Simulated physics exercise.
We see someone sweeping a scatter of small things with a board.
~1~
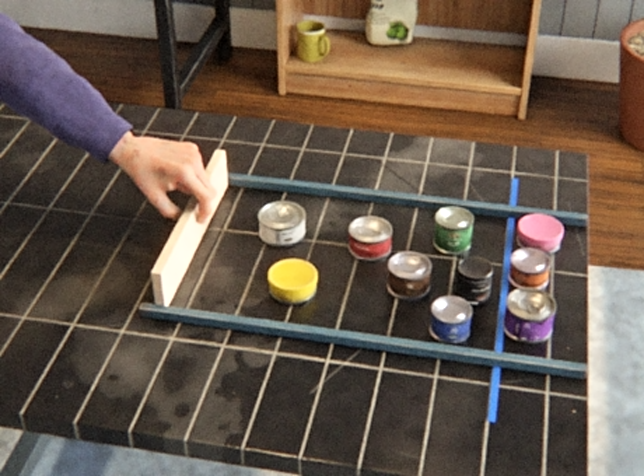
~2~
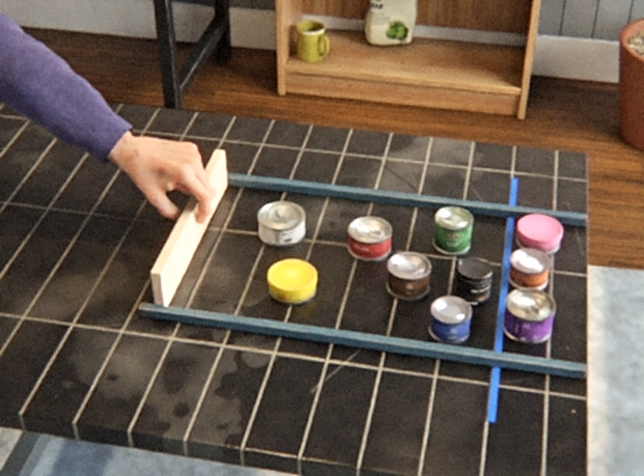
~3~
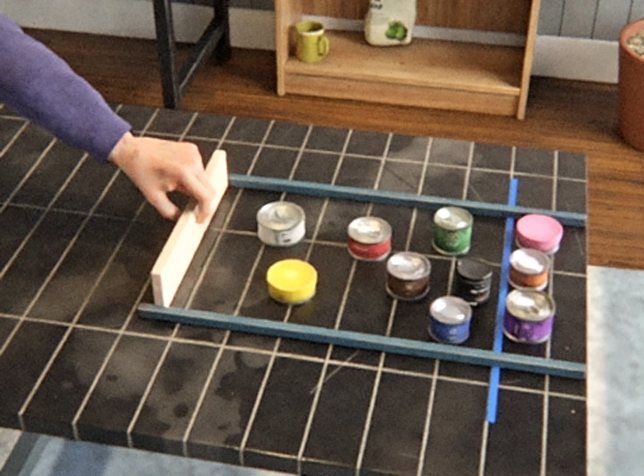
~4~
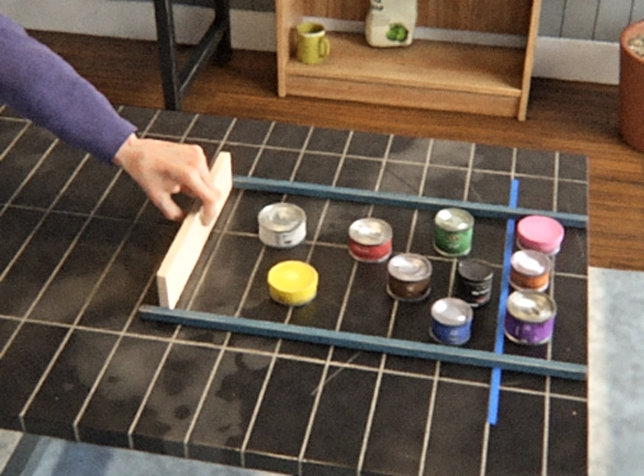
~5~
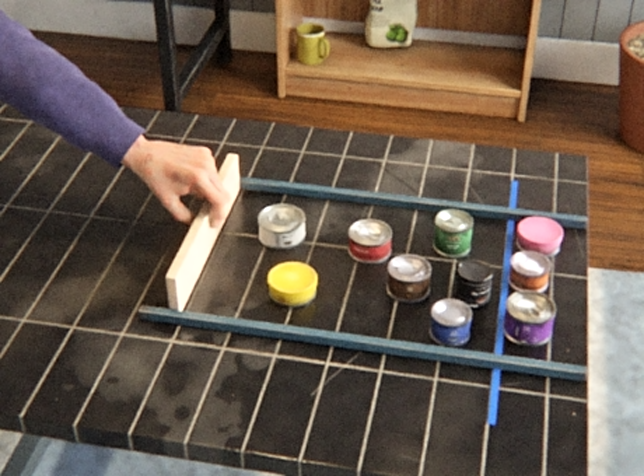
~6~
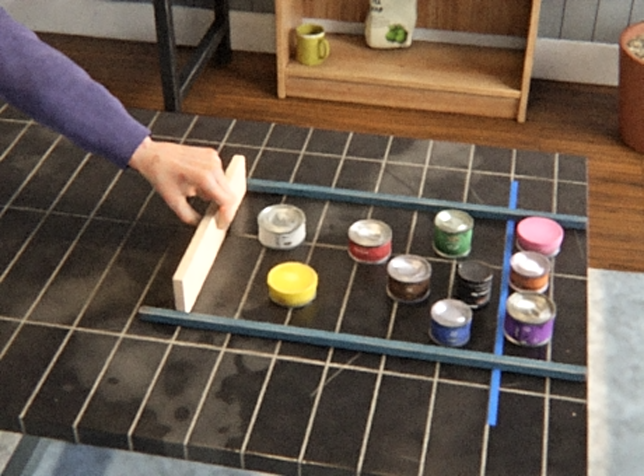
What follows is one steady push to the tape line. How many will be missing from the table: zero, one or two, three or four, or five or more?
As it turns out, the number that fall off is one or two.
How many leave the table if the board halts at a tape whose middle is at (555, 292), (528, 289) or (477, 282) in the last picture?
Try by try, 5, 4 and 0.
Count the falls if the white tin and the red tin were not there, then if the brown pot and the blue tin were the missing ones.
It would be 0 and 1.
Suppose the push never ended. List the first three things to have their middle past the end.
They are the orange tin, then the black tub, then the purple tin.
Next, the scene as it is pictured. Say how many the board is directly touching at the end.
That makes 3.
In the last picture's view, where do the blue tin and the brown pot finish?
About (543, 345), and the other about (535, 285).
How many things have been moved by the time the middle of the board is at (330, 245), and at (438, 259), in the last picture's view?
First 3, then 8.
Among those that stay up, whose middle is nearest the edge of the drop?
That is the black tub.
Soon after, none off yet; pink tin at rest near (539, 238); purple tin at rest near (529, 319); orange tin at rest near (529, 273).
After that, none off yet; pink tin moving near (545, 237); purple tin at rest near (530, 319); orange tin displaced about its own width near (562, 275).
In the end, the number that fall off is one or two; gone, orange tin.
